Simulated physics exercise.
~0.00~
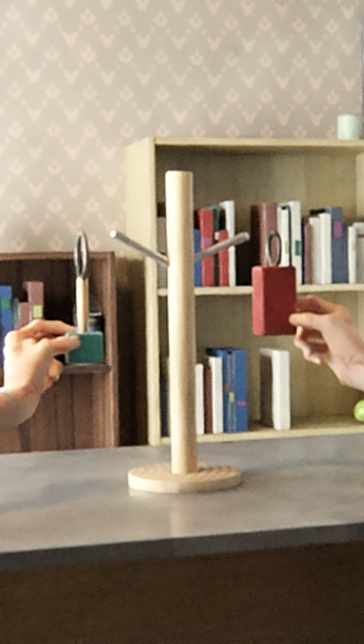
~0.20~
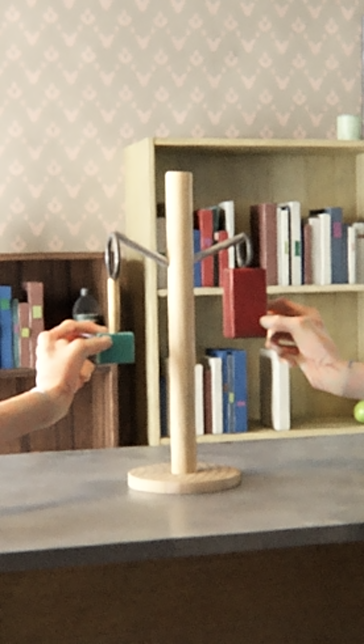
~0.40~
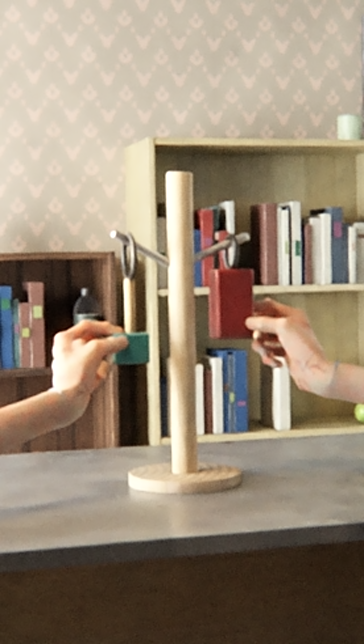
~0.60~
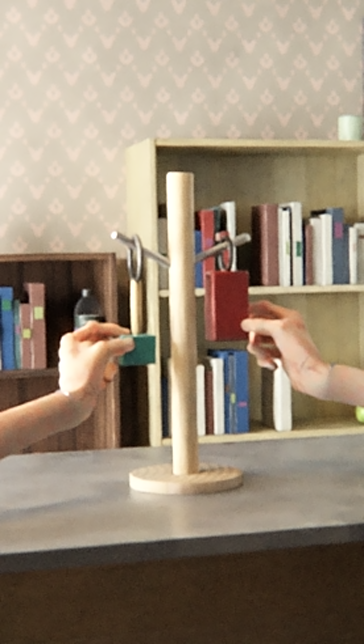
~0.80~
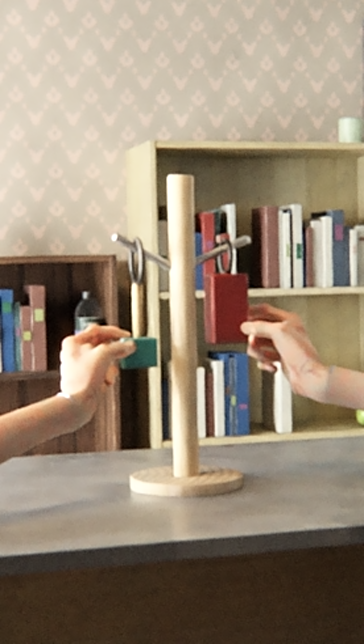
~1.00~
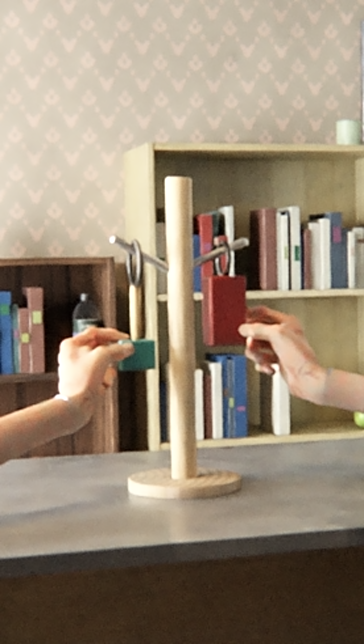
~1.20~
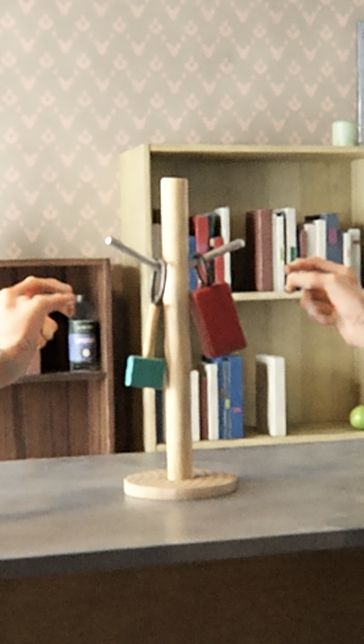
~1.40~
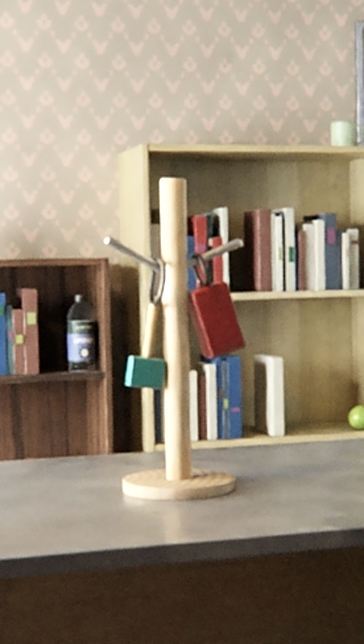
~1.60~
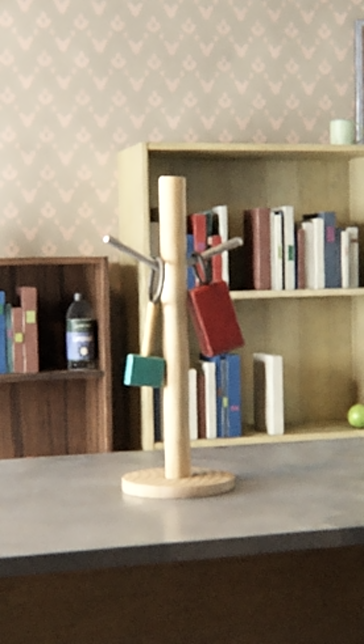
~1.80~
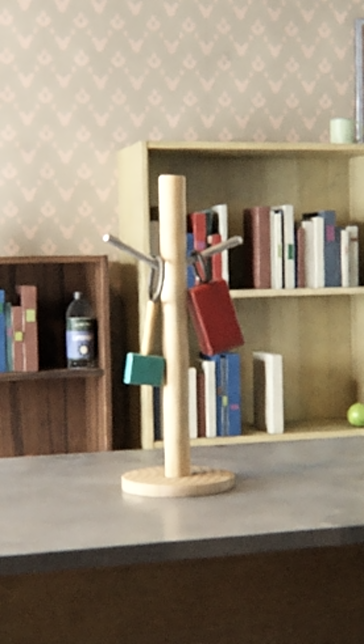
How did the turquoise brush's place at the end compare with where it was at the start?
At the start a hand held it out to the left, away from the stand's post. By the end it was farther right and a little lower, hanging from the left peg close beside the post.
